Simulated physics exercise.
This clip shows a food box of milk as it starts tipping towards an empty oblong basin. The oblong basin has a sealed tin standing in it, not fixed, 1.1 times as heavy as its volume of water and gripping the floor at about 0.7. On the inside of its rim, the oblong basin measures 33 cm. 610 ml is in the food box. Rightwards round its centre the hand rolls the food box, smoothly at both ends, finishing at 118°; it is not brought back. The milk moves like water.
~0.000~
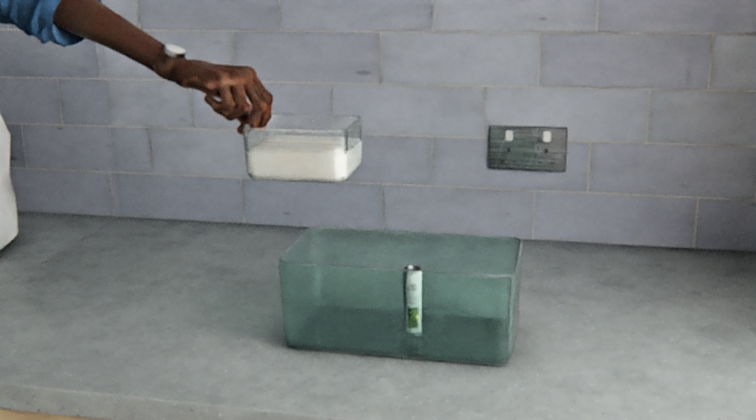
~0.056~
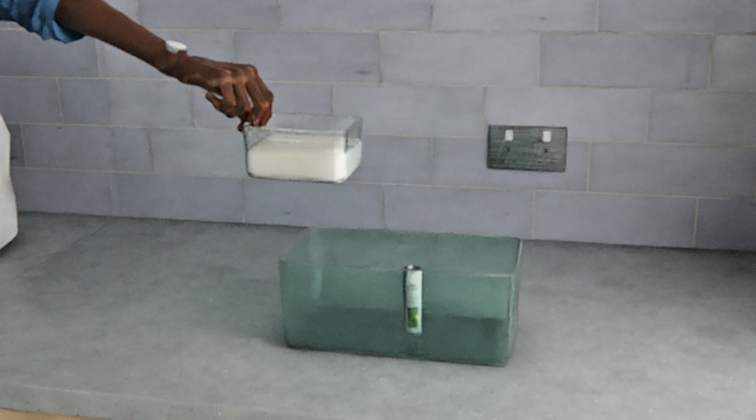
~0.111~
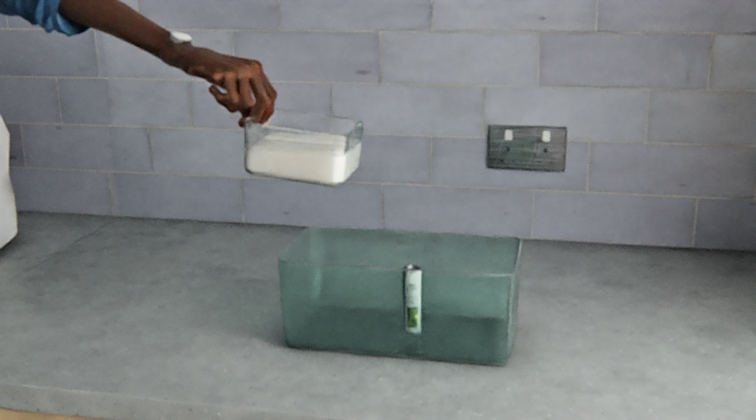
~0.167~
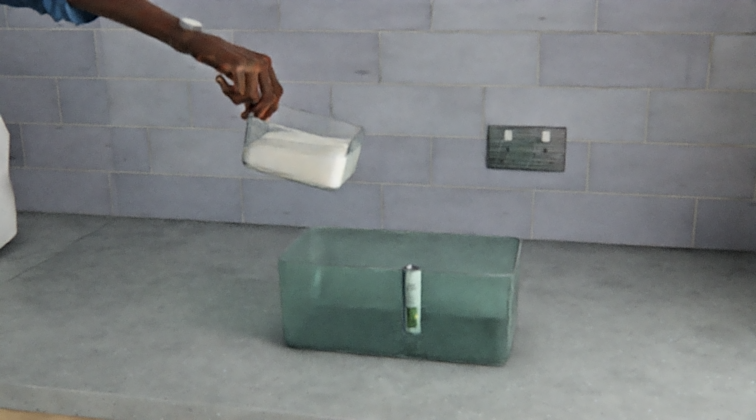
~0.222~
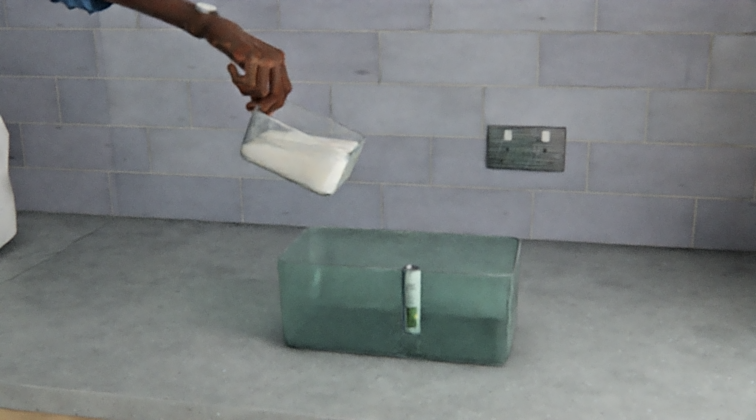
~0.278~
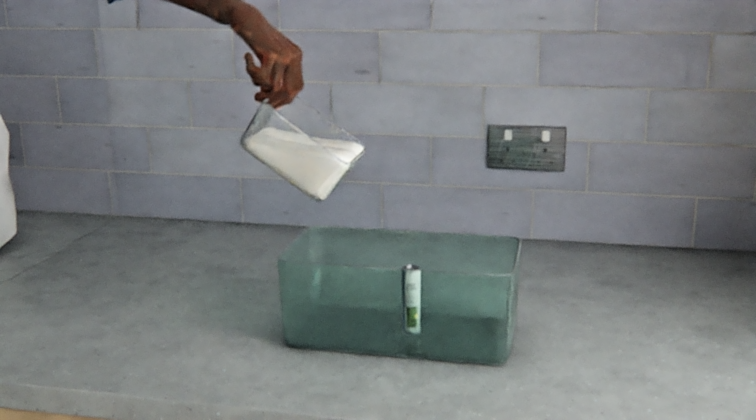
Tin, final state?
It keels over.
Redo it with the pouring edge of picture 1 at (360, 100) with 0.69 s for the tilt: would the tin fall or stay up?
It tumbles.
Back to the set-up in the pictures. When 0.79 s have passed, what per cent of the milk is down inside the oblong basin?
Some 92 per cent.
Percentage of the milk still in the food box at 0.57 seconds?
Near 16 in a hundred.
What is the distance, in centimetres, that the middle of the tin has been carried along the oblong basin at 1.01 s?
Close to 7 cm.
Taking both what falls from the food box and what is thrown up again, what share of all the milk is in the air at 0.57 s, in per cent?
It comes to about 38 percent.
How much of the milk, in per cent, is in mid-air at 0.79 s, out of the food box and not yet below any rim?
In-air share: About 5 %.
After 0.57 s the tilt is 101° and 17 per cent is still to pour; the tin stands where it began.
After 0.79 s the tilt is 118° and 2 per cent is still to pour; the tin leans 17°.
After 1.01 s the tilt is 118° and 0 per cent is still to pour; the tin lies on its side.
After 1.26 s the tilt is 118° and 0 per cent is still to pour; the tin lies on its side.
In the end the tin lies on its side.
